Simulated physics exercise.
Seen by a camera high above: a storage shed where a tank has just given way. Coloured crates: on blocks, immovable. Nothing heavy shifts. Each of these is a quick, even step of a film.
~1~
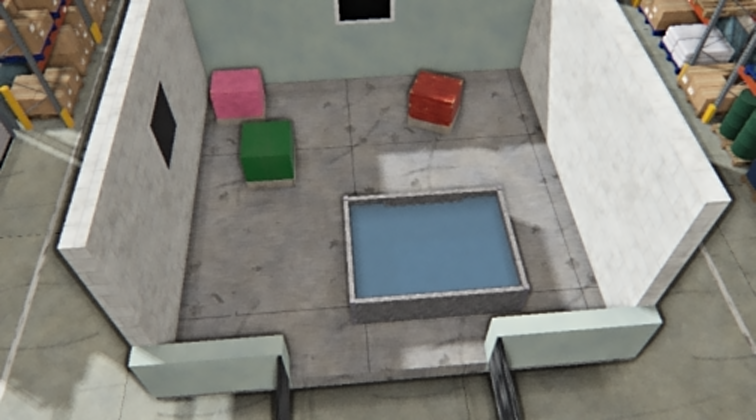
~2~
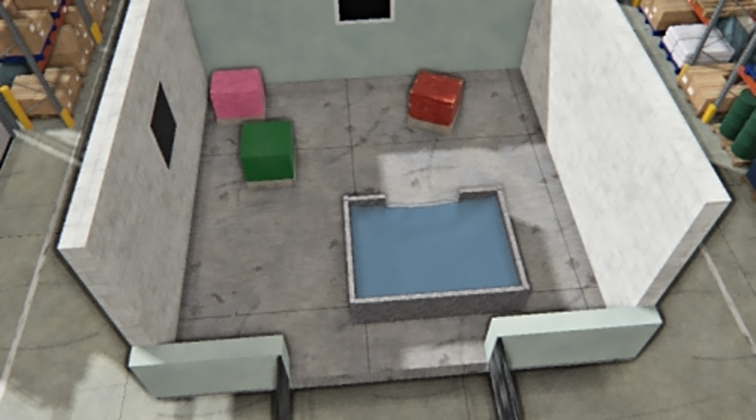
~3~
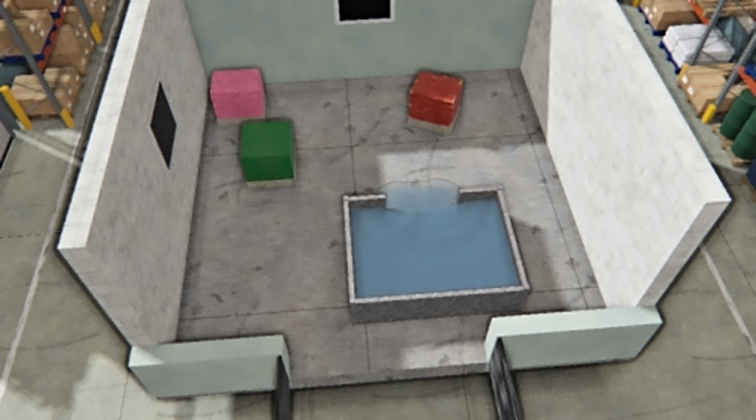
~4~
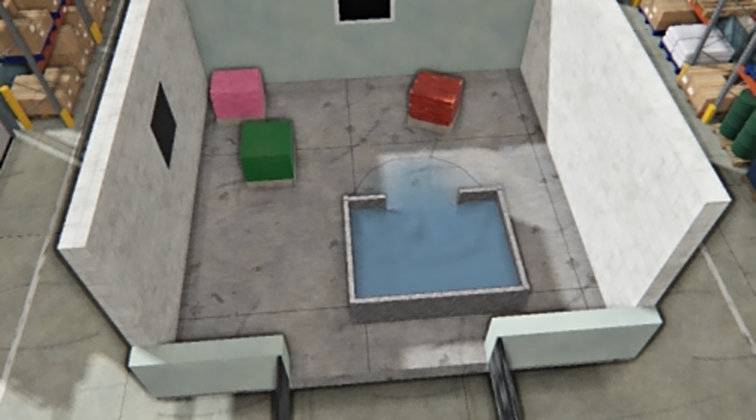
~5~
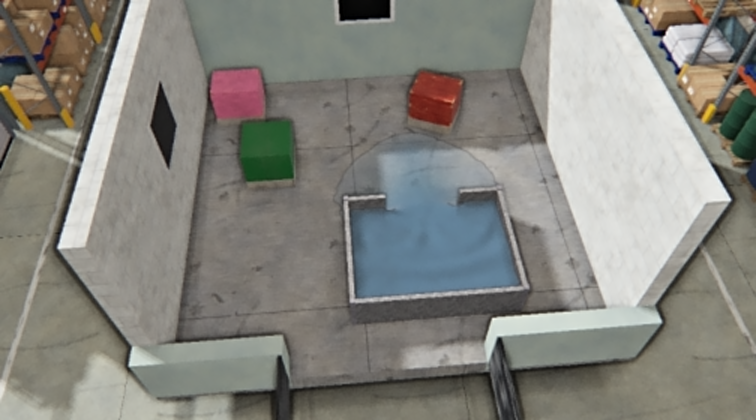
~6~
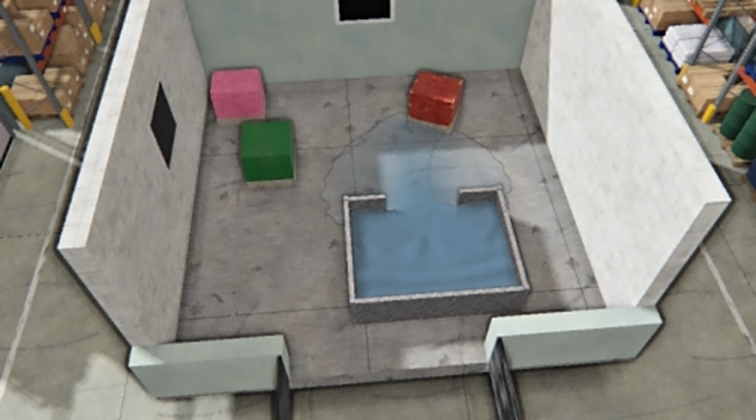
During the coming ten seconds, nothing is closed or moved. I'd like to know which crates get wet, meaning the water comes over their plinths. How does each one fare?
The red crate does get wet. The pink crate does get wet. The green crate does not get wet.
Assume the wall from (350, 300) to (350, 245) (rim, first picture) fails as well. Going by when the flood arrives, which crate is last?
My pick is the one in red.
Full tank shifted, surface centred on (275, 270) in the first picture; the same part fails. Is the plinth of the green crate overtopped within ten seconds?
The green one is flooded.
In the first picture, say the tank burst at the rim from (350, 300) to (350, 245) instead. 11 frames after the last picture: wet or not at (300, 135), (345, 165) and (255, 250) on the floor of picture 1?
Unwetted / unwetted / soaked.
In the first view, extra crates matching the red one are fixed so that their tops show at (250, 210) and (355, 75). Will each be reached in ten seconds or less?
Going in order, the first stays untouched and the second does get wet.
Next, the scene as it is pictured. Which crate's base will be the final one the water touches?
I'd pick the pink-painted one.
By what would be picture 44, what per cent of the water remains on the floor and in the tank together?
That comes to around 100 in a hundred.
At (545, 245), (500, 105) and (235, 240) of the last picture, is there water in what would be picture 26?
First spared, second inundated, third spared.
A moment on, water covers 30 % of the floor; the red crate water round its plinth, the pink crate not reached, the green crate water round its plinth.
Next, water covers 40 % of the floor; the red crate water round its plinth, the pink crate water round its plinth, the green crate water round its plinth.
Then, water covers 50 % of the floor; the red crate water round its plinth, the pink crate water round its plinth, the green crate water round its plinth.
Later, water covers 75 % of the floor; the red crate water round its plinth, the pink crate water round its plinth, the green crate water round its plinth.
In the end, water covers 100 % of the floor; the red crate was topped, the pink crate was topped, the green crate stayed above the water.
